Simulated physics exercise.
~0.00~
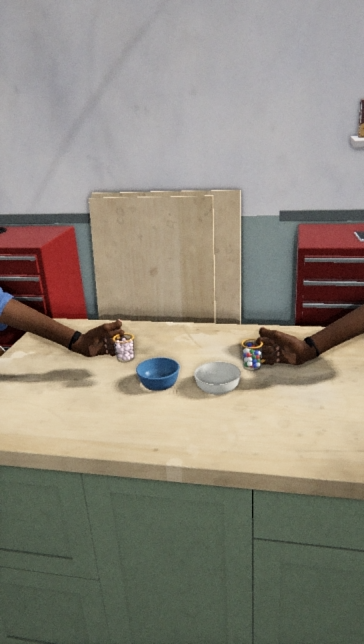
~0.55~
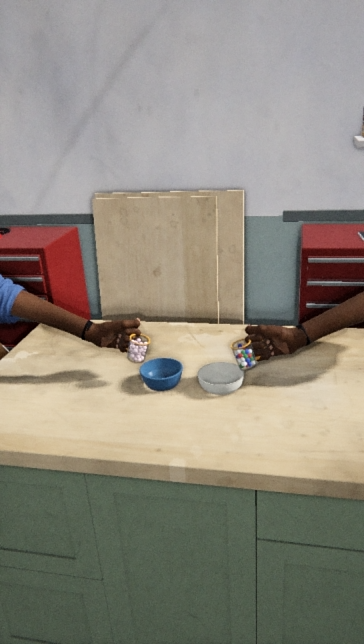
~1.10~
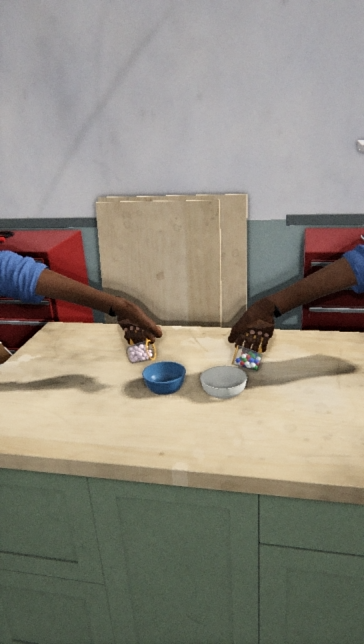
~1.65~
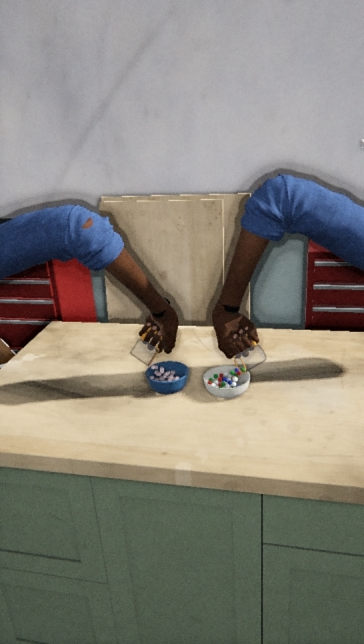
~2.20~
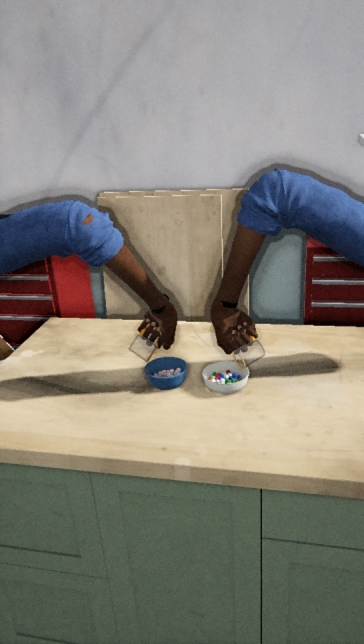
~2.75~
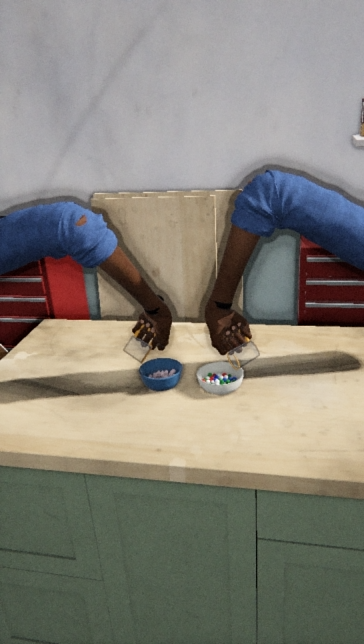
The clip opens on a pale wooden counter where two dark-skinned hands, reaching in from either side, hold clear cups of small colourful pieces beside a blue bowl and a whitish one. The hands move inward and begin tilting the cups toward the bowls. As the blue-sleeved arms come further into view, the cups tip onto their sides, then turn upside down. The pieces drop out, pinkish ones into the blue bowl on the left and multicoloured ones into the pale bowl on the right. Both emptied cups stay held above the bowls, with no pieces spilled on the counter.
